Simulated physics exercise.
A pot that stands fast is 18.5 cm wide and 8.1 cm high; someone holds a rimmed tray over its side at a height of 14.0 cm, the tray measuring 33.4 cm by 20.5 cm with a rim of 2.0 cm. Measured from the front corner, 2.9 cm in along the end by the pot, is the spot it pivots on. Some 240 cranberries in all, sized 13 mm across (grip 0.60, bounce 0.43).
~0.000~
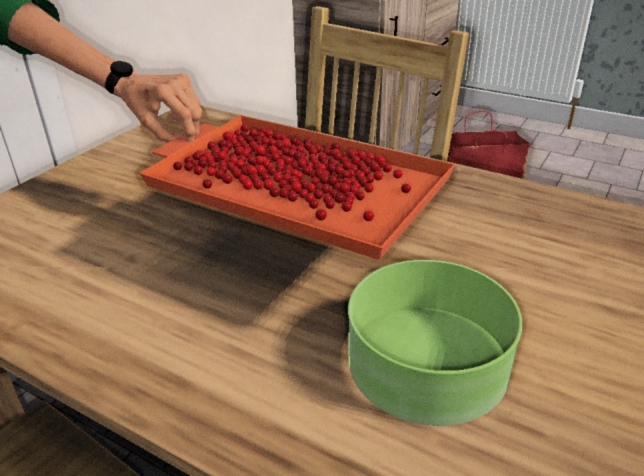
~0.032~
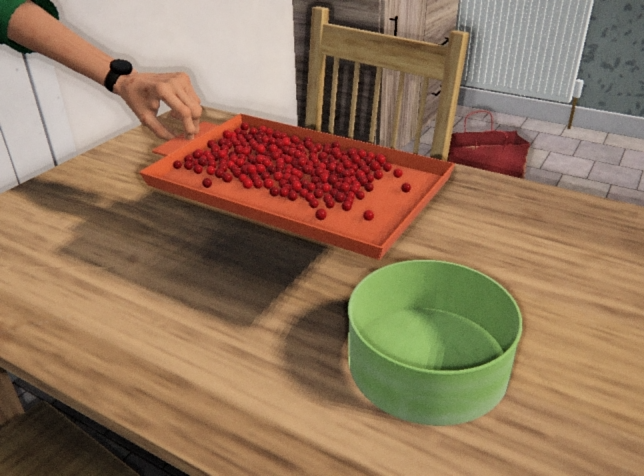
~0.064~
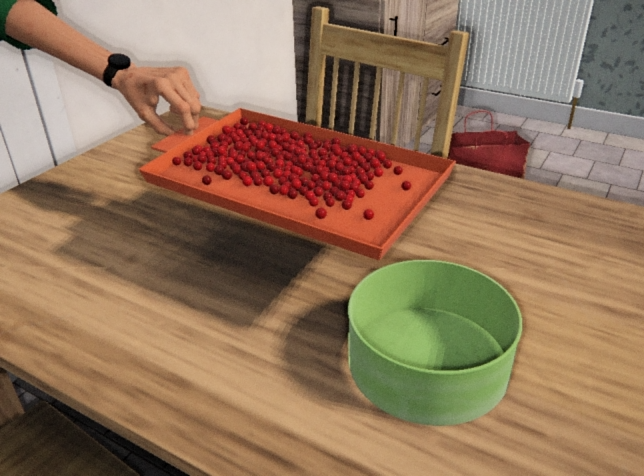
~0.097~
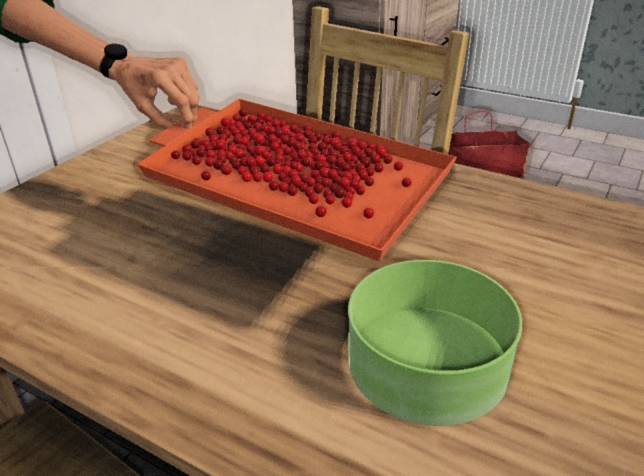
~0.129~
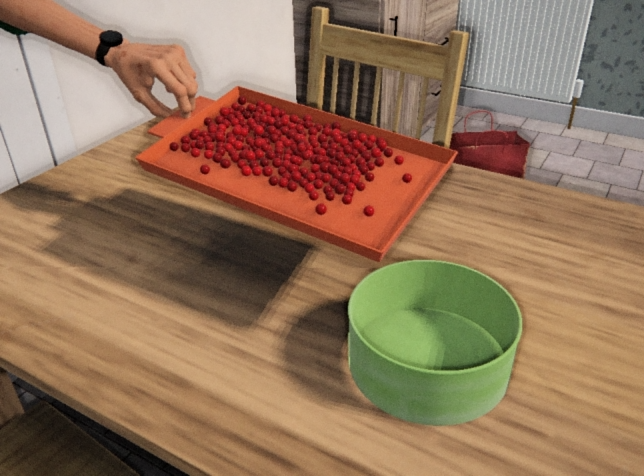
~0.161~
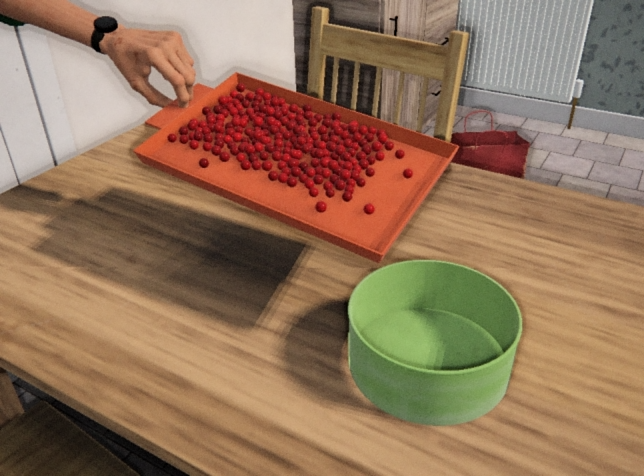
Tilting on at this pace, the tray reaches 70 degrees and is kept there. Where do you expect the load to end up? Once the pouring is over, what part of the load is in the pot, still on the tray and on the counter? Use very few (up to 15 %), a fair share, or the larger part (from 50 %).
Pot: A fair share, tray: A fair share, counter: A fair share.
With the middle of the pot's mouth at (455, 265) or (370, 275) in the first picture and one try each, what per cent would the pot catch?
First try about 0 per cent, second try about 20 per cent.
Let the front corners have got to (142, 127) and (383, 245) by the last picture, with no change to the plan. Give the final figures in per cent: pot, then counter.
Pot 40; counter 35.
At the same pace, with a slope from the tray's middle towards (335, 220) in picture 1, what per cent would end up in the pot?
The share would be about 75 percent.
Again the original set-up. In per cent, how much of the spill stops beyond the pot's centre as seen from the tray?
About 20 per cent.
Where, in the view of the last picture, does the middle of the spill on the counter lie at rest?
Roughly at pixel (315, 418) in the last view.
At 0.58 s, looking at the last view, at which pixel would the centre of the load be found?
Around (305, 174).
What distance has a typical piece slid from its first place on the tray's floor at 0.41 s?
Displacement on the tray: About 3 cm.
After 0.41 s, tilt 41 degrees; the tray holds 100 %, the pot 0 %.
After 0.58 s, tilt 61 degrees; the tray holds 100 %, the pot 0 %.
After 0.86 s, tilt 70 degrees; the tray holds 40 %, the pot 30 %.
In the end, at 1.7 s, pot 40 %, tray 25 %, counter 35 %.
